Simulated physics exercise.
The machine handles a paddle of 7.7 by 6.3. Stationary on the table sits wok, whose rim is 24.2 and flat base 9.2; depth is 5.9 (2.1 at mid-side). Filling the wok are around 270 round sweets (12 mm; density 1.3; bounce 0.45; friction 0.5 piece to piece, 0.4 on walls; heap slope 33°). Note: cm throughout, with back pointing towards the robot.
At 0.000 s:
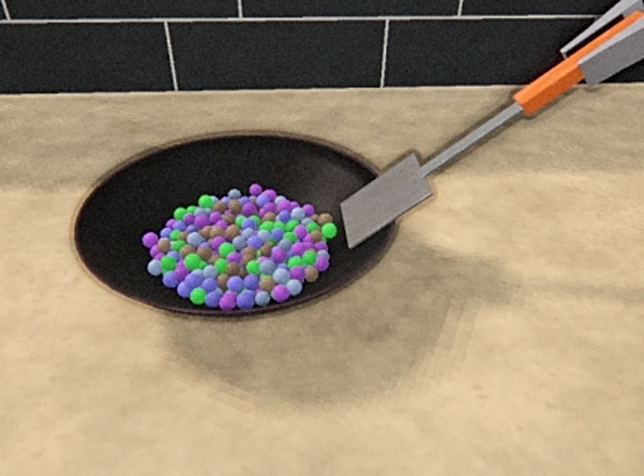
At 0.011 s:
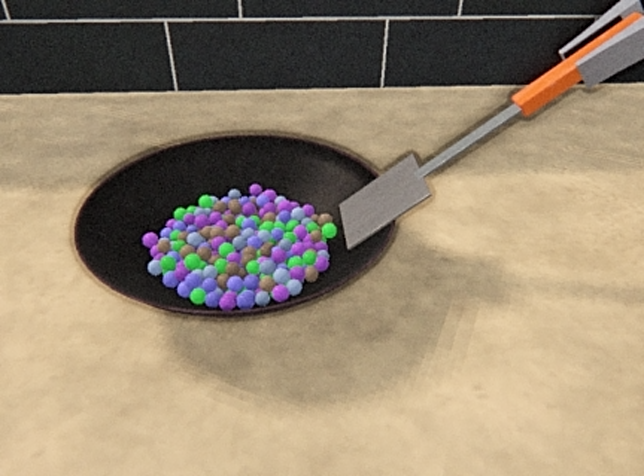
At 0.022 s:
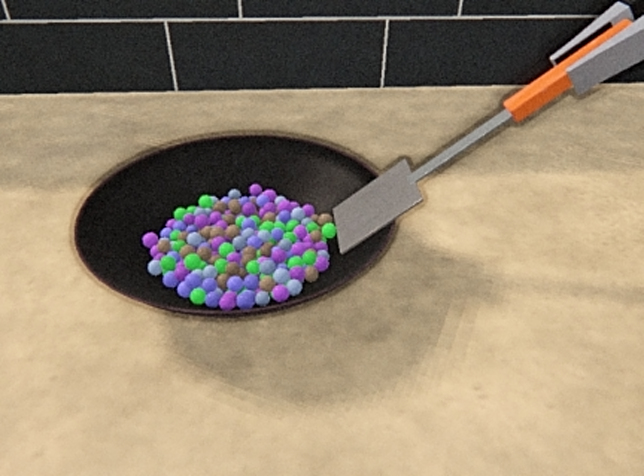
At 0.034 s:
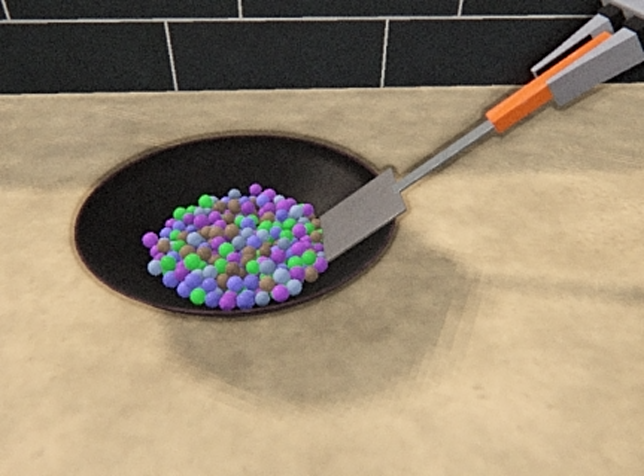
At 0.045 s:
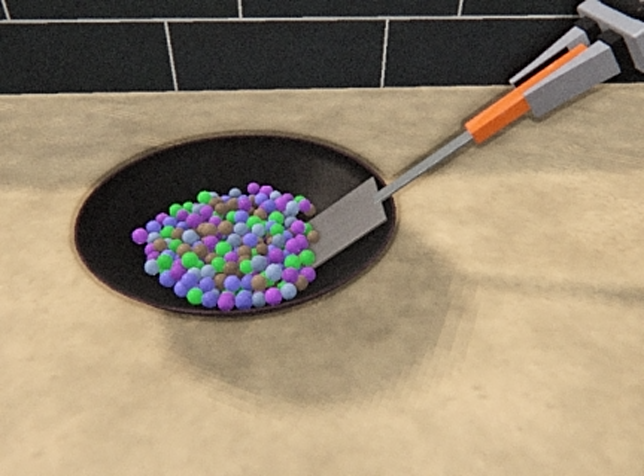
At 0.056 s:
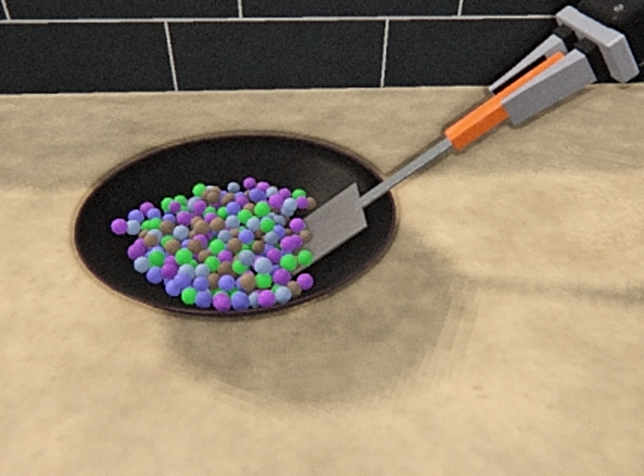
The clip opens on a dark wok of small multicoloured balls on a counter, with a robot-held paddle at its right side. The paddle barely shifts at first, then slides down and left into the wok, meeting the heap's right edge and pushing the balls a little way left.
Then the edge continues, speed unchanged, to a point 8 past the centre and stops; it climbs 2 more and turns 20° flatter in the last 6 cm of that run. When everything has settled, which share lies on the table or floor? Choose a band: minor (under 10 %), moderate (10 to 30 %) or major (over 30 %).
Major.
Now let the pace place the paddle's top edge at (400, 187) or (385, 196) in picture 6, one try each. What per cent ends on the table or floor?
Close to 5 per cent in the first try and close to 30 per cent in the second.
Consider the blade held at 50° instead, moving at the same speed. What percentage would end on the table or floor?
It would come to roughly 50 percent.
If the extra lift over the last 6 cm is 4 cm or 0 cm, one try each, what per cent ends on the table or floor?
Result: Approx. 35 % and 40 %, one try each.
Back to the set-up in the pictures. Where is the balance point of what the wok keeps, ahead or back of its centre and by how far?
It sits near 3.0 centimetres ahead of centre.
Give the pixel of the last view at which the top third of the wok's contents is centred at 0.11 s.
The middle sits at approx. (157, 214).
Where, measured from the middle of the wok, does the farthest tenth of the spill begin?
Seen from above, roughly 55 cm.
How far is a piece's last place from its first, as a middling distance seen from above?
Roughly 9 centimetres.
After 0.08 s, sloping 39°, highest piece 7 above the table; 270 in the wok.
After 0.11 s, sloping 34°, highest piece 9 above the table; 264 in the wok, 6 on the blade or in flight.
After 0.32 s, sloping 19°, highest piece 19 above the table; 151 in the wok, 55 on the table or floor, 64 on the blade or in flight.
After 1.37 s, sloping 19°, highest piece 5 above the table; 151 in the wok, 119 on the table or floor.
At rest, 151 in the wok, 119 on the table or floor. That is 44 % on the table or floor.
